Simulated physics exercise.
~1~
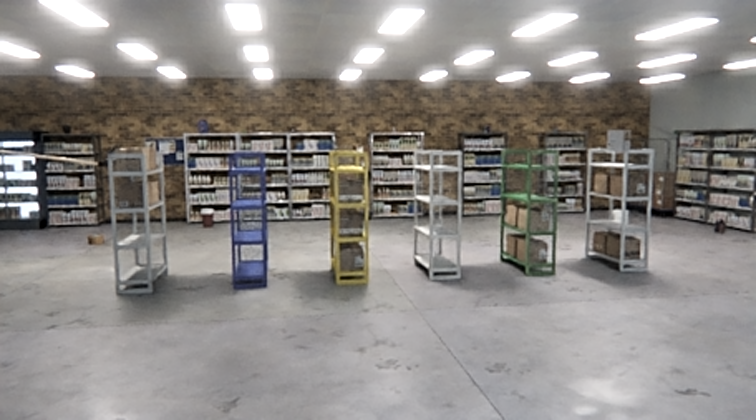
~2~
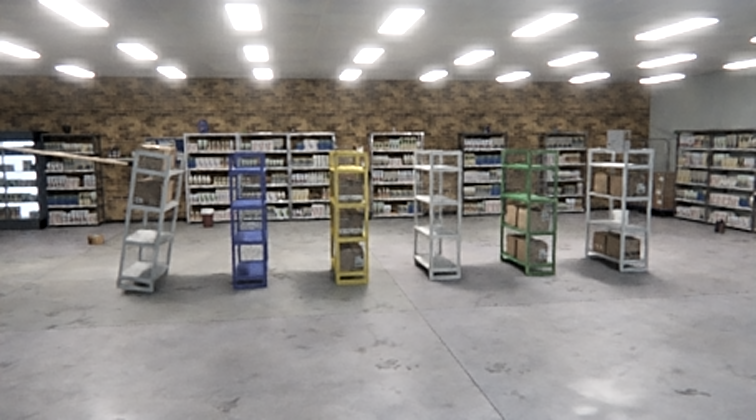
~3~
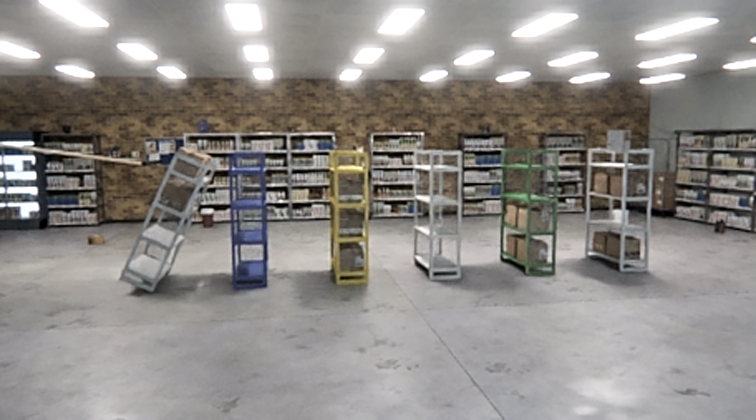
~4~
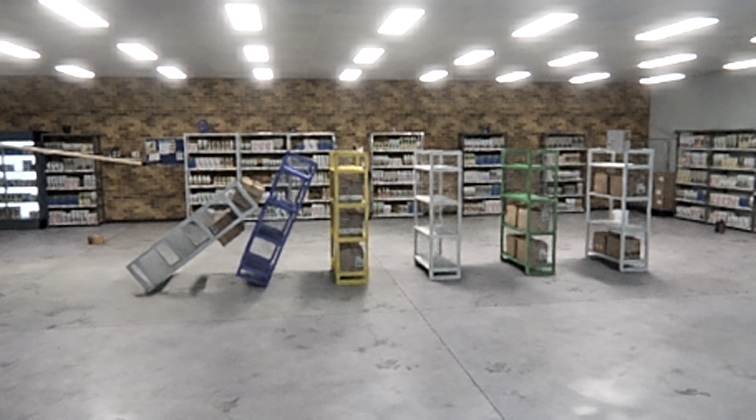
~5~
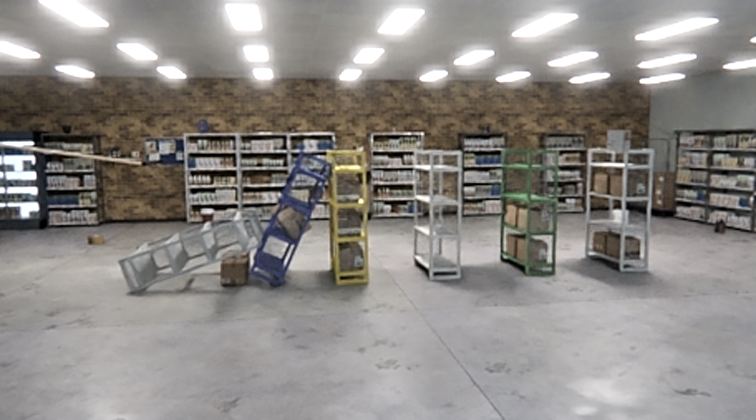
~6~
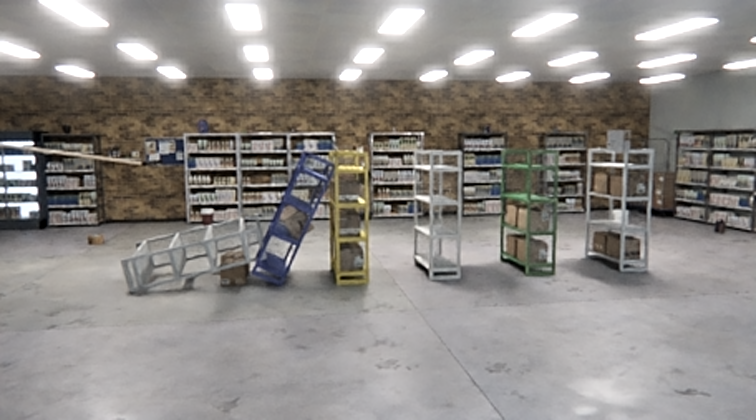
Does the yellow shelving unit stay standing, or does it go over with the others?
The yellow unit stays standing, with the blue unit leaning towards it at the end.
